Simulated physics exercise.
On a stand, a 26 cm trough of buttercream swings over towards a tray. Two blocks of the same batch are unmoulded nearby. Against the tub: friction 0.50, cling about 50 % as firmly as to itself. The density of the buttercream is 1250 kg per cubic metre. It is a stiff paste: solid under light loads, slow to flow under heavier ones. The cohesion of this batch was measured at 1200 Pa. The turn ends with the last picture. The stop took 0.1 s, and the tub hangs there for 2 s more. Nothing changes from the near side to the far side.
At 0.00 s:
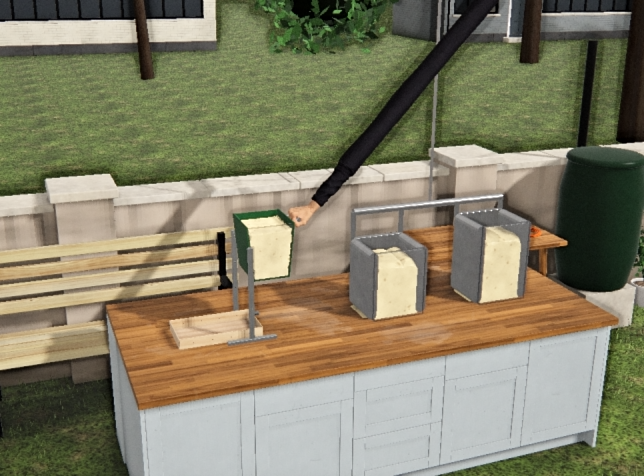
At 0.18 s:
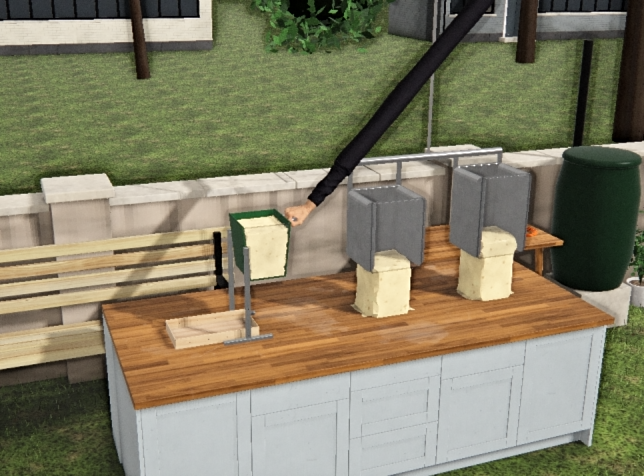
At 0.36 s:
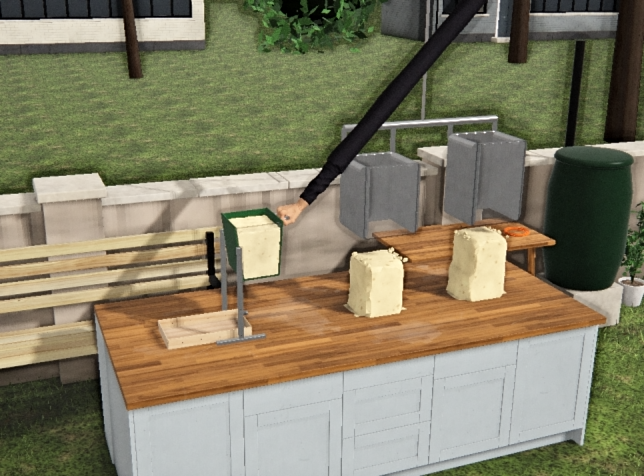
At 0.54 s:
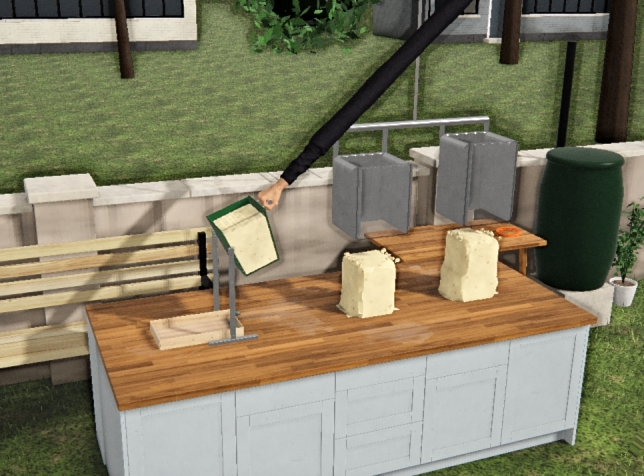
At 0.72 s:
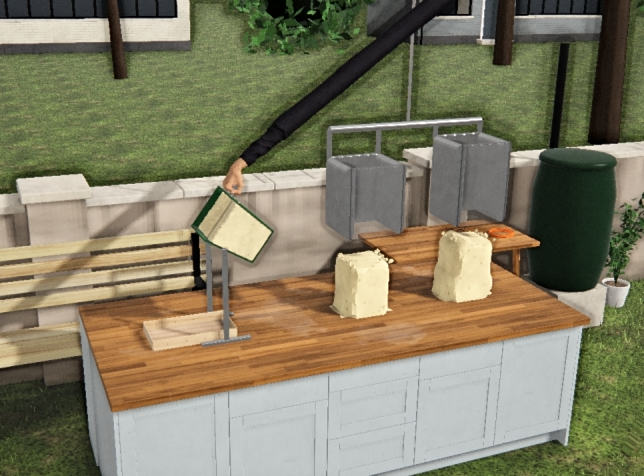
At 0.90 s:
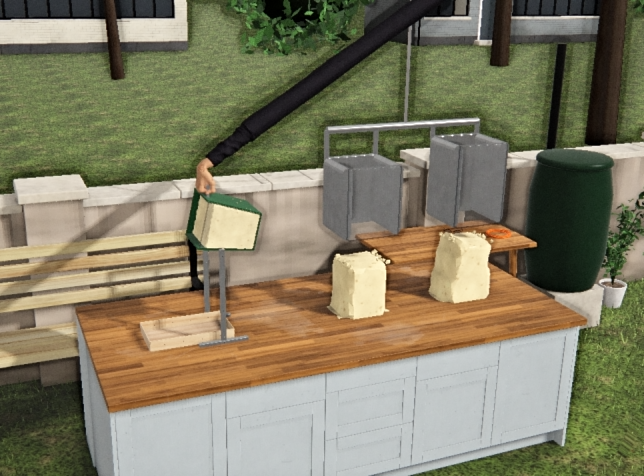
A hand on a long dark arm held a green tub of pale buttercream while two grey moulds lifted off two blocks on the wooden counter, then it tilted the tub steeply to the left.
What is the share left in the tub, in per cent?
Expect roughly 100 %.
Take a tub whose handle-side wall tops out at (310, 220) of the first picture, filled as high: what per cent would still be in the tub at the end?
Then about 100 %.
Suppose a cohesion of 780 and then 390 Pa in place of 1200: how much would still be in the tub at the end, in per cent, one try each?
In that order: 100 %, 85 %.
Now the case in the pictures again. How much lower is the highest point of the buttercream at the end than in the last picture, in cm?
About 0 cm.
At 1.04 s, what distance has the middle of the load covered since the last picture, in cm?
Roughly 0 cm.
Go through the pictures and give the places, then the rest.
In the first frame, handle-side rim at (293, 223), tilt 0 degrees; crest of the buttercream at (285, 231); block heights 29 cm, 35 cm (left to right).
In the second frame, handle-side rim at (289, 223), tilt 0 degrees; crest of the buttercream at (281, 230); block heights 29 cm, 35 cm (left to right).
In the third frame, handle-side rim at (281, 222), tilt 1 degrees; crest of the buttercream at (279, 229); block heights 29 cm, 34 cm (left to right).
In the fourth frame, handle-side rim at (263, 210), tilt 21 degrees; crest of the buttercream at (262, 218); block heights 29 cm, 34 cm (left to right).
In the fifth frame, handle-side rim at (232, 200), tilt 53 degrees; crest of the buttercream at (235, 207); block heights 29 cm, 33 cm (left to right).
In the sixth frame, handle-side rim at (208, 202), tilt 77 degrees; crest of the buttercream at (216, 207); block heights 29 cm, 33 cm (left to right).
After 1.04 s, the tub is at 77 degrees and holds 100 %.
After 1.21 s, the tub is at 77 degrees and holds 100 %.
After 1.38 s, the tub is at 77 degrees and holds 100 %.
After 1.55 s, the tub is at 77 degrees and holds 100 %.
After 2.90 s, the tub is at 77 degrees and holds 100 %.
